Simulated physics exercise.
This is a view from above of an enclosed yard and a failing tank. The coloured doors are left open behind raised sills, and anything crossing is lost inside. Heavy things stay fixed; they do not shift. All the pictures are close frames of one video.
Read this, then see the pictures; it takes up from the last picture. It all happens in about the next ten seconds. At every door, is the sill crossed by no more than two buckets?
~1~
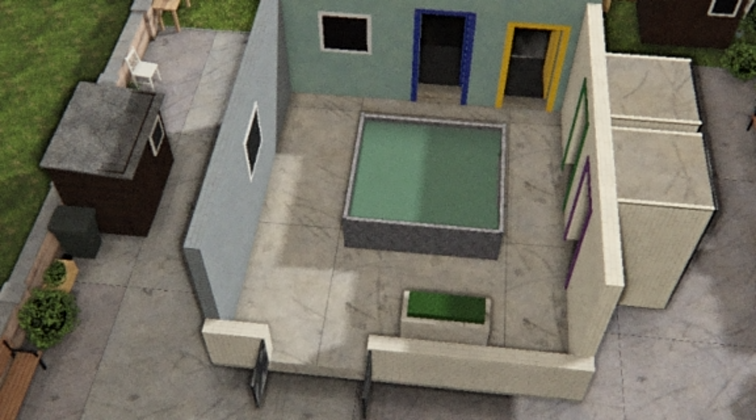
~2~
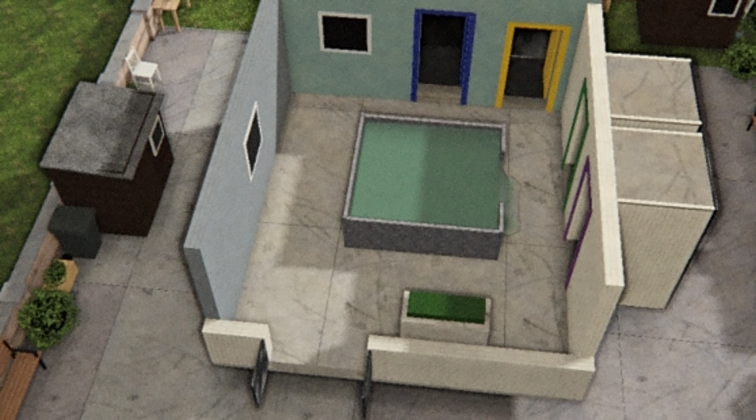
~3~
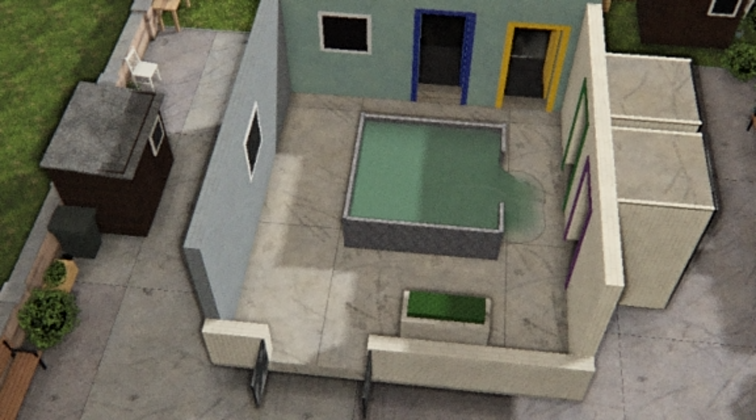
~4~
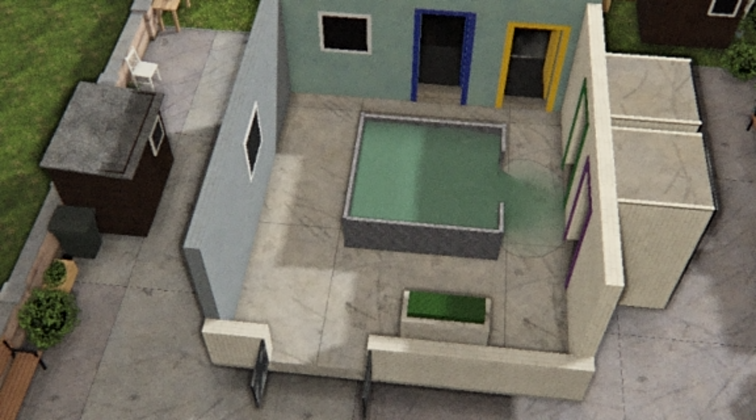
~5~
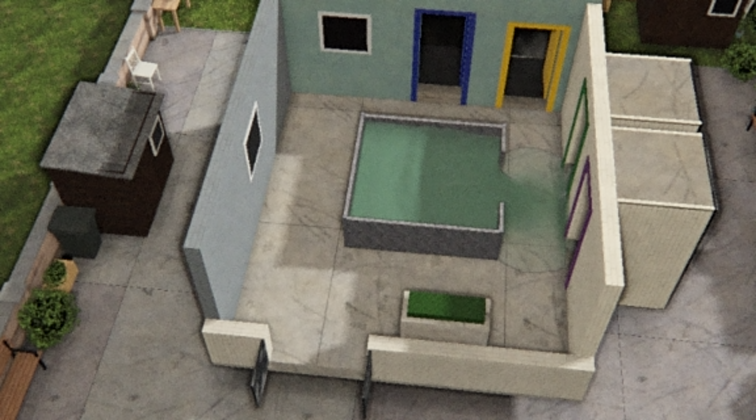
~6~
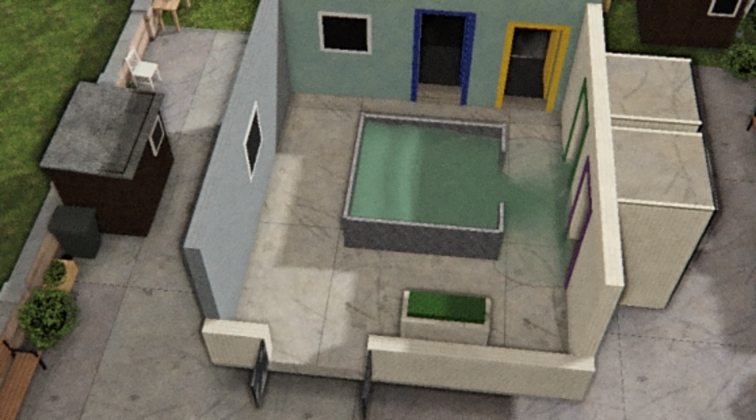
The purple door: No, more than that crosses. The yellow door: No, more than that crosses. The green door: No, more than that crosses. The blue door: Yes, it stays at two or less.
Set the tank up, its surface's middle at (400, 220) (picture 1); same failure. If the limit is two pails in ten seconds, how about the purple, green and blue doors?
Then: The purple one is over, the green one takes less, the blue one keeps below it.
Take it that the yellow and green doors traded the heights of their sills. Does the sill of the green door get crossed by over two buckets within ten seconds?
Result: Green door crosses the threshold.
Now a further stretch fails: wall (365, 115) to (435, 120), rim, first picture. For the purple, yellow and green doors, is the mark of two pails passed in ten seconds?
Taking them in turn, the purple door undershoots, the yellow door overshoots, and the green door undershoots.
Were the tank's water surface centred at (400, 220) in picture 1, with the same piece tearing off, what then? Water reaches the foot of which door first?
Purple one.
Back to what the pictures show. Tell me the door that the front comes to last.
Result: The blue-painted one.
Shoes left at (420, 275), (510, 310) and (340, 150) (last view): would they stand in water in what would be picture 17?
In turn, the points end up high and dry, soaked and high and dry.
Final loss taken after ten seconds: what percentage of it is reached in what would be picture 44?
About 80 per cent.
A moment on, water covers 20 % of the floor; the purple door over two buckets in, the yellow door wet at the sill, nothing in, the green door far over two buckets in, the blue door not reached.
Next, water covers 35 % of the floor; the purple door over two buckets in, the yellow door over two buckets in, the green door far over two buckets in, the blue door wet at the sill, nothing in.
Then, water covers 60 % of the floor; the purple door far over two buckets in, the yellow door far over two buckets in, the green door far over two buckets in, the blue door wet at the sill, nothing in.
Later, water covers 90 % of the floor; the purple door far over two buckets in, the yellow door far over two buckets in, the green door far over two buckets in, the blue door wet at the sill, nothing in.
In the end, water covers 95 % of the floor; the purple door far over two buckets in, the yellow door far over two buckets in, the green door far over two buckets in, the blue door wet at the sill, nothing in.
